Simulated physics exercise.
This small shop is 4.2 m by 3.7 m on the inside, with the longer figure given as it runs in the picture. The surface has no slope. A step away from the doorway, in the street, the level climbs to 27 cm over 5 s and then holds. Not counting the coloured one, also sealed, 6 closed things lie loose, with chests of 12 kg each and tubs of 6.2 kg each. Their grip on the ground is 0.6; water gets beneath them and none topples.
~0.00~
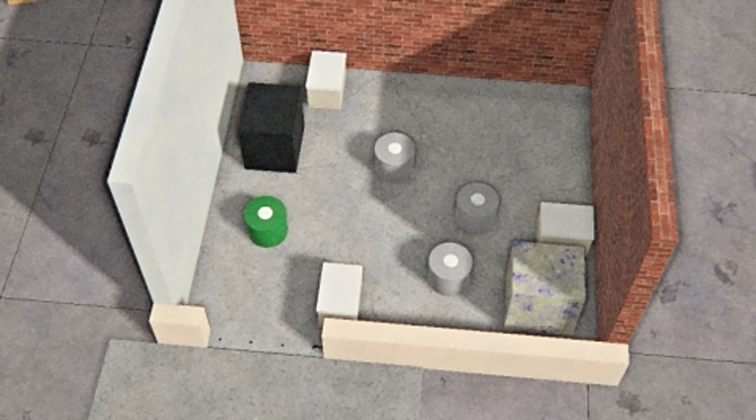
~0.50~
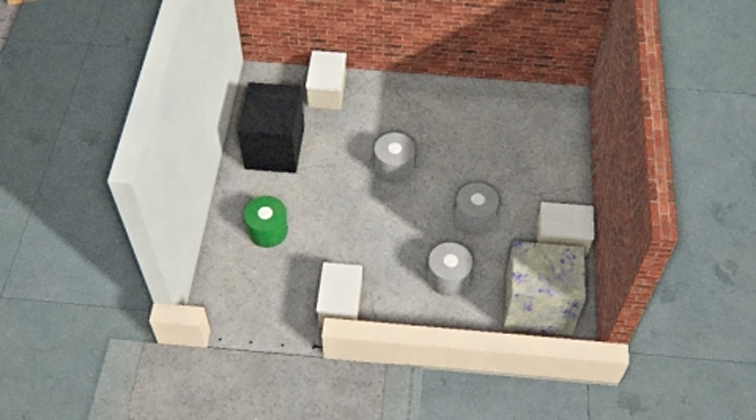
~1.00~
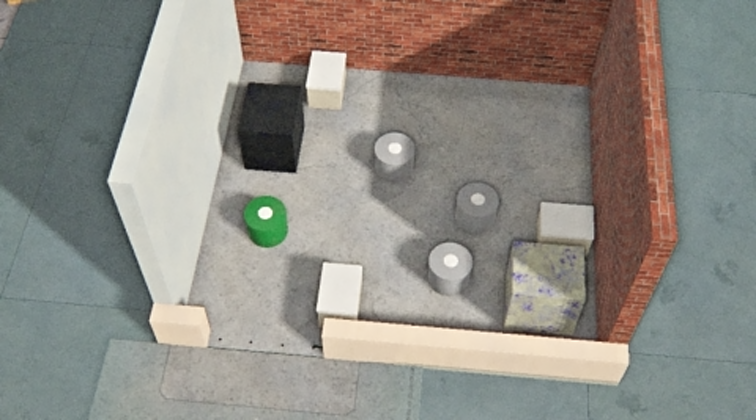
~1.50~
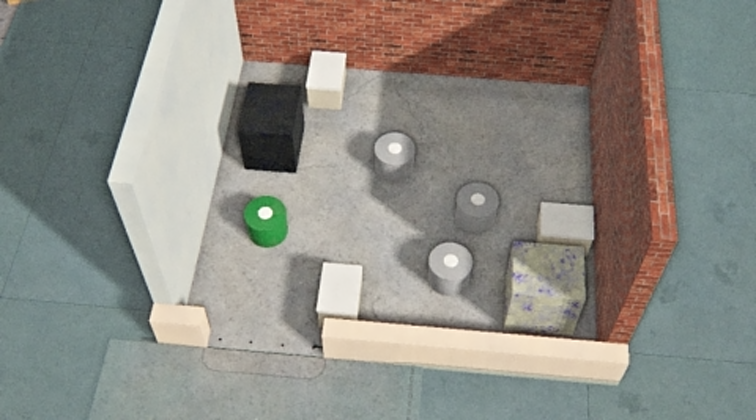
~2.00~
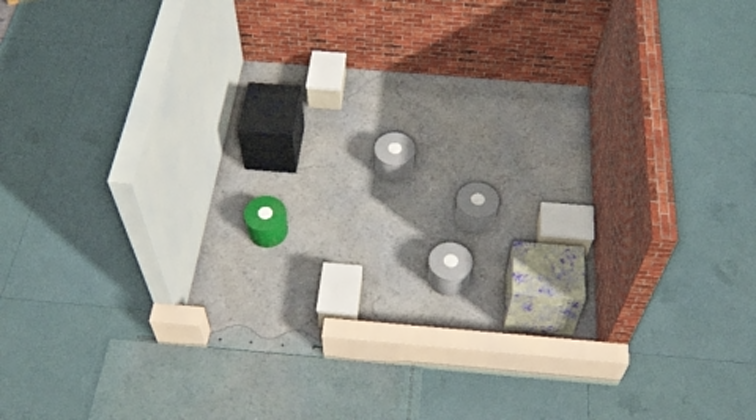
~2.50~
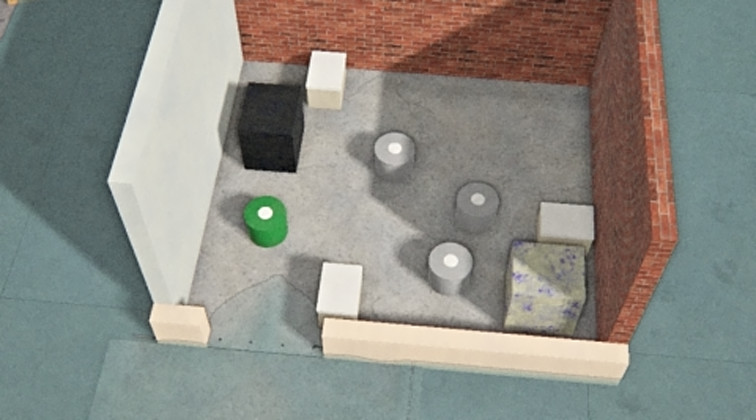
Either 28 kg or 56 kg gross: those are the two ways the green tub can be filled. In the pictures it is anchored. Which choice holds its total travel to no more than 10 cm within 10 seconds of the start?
Answer: 56 kg, not 28 kg.
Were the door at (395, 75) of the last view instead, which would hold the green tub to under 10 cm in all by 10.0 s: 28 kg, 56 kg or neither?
In that case the lighter option suffices.
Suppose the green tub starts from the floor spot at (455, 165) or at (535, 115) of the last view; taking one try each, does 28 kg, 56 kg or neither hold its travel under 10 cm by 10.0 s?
In turn: Either load holds; it takes the larger.
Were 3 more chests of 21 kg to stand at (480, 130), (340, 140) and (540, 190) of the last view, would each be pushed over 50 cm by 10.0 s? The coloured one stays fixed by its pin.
Result, in turn - exceeds it; exceeds it; falls shy.
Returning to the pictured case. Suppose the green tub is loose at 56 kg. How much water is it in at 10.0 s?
Around 13 cm.
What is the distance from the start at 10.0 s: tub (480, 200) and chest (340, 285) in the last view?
Respectively 50 and 30 cm.
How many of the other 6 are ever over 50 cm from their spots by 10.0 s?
Count: 3.
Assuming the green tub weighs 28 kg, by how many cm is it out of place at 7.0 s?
It would be some 30 cm from its spot.
After 3.5 s the green tub would be 0 cm from its start with 28 kg and 0 cm from its start with 56 kg; 4 cm of water round it then.
After 4.5 s the green tub would be 0 cm from its start with 28 kg and 0 cm from its start with 56 kg; 7 cm of water round it then.
After 7.0 s the green tub would be 31 cm from its start with 28 kg and 0 cm from its start with 56 kg; 12 cm of water round it then.
After 10.0 s the green tub would be 62 cm from its start with 28 kg and 0 cm from its start with 56 kg; 13 cm of water round it then.
